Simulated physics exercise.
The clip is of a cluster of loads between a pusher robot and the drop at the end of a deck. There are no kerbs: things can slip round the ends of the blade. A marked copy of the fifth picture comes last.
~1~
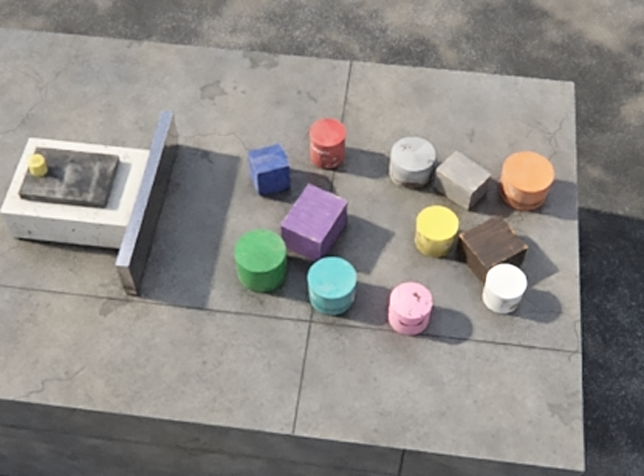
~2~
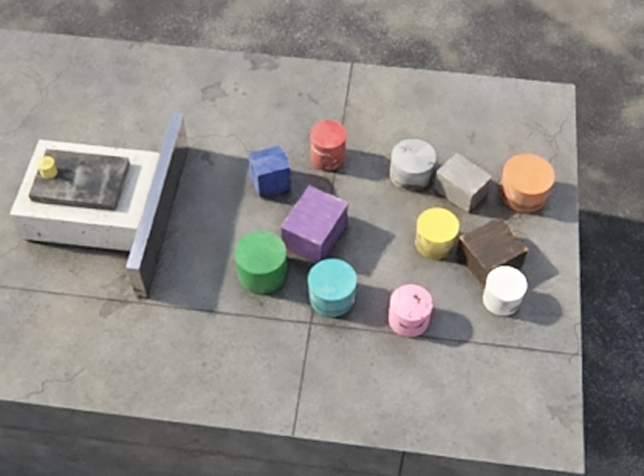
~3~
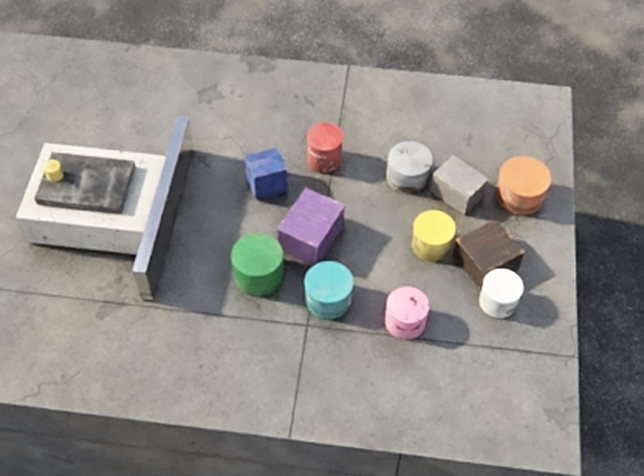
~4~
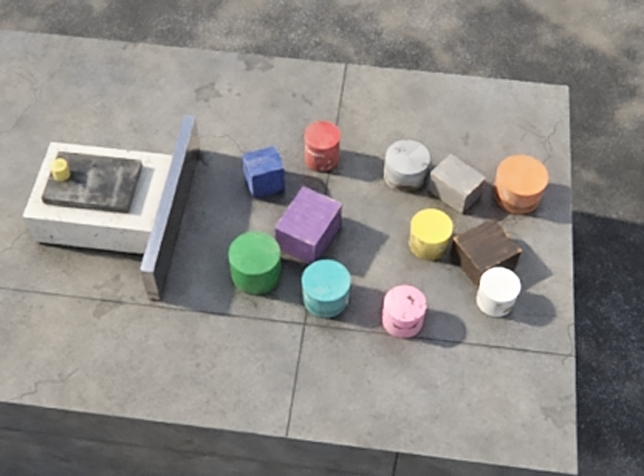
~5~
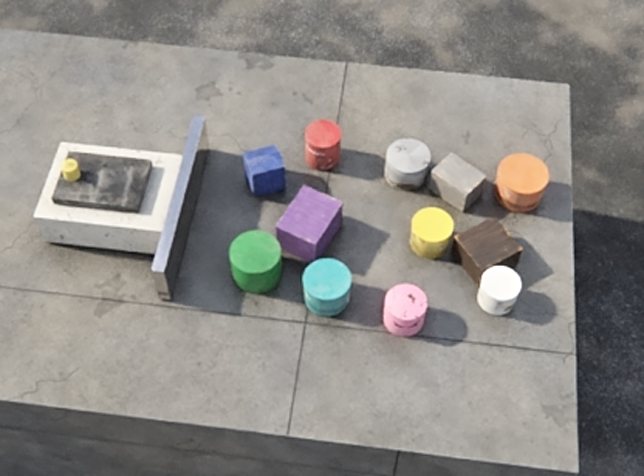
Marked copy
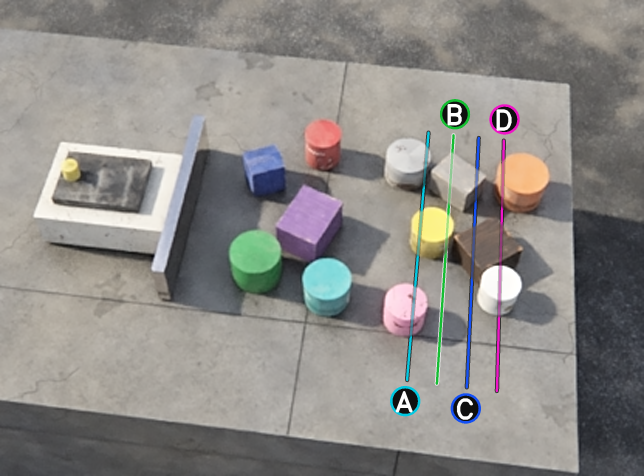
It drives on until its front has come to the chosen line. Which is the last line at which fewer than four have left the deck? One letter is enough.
D is the last line within the limit.
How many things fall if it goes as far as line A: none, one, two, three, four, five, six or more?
The count is none.
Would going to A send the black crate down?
By then, no.
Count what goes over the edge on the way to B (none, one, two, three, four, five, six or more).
The count is none.
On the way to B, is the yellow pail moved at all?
By then, yes.
On the marked copy, A at (419, 246); B at (446, 249); C at (473, 252); D at (501, 255).
With D. Early on, robot (224, 194); turquoise pail (354, 299); red pail (331, 145).
Further on, robot (339, 206); orange pail (529, 185); black crate (521, 259).
At the end, robot (430, 216); black crate over the edge; orange pail over the edge; two fallen.
As for the rest, A is within the limit but short; B is within the limit but short; C is within the limit but short.
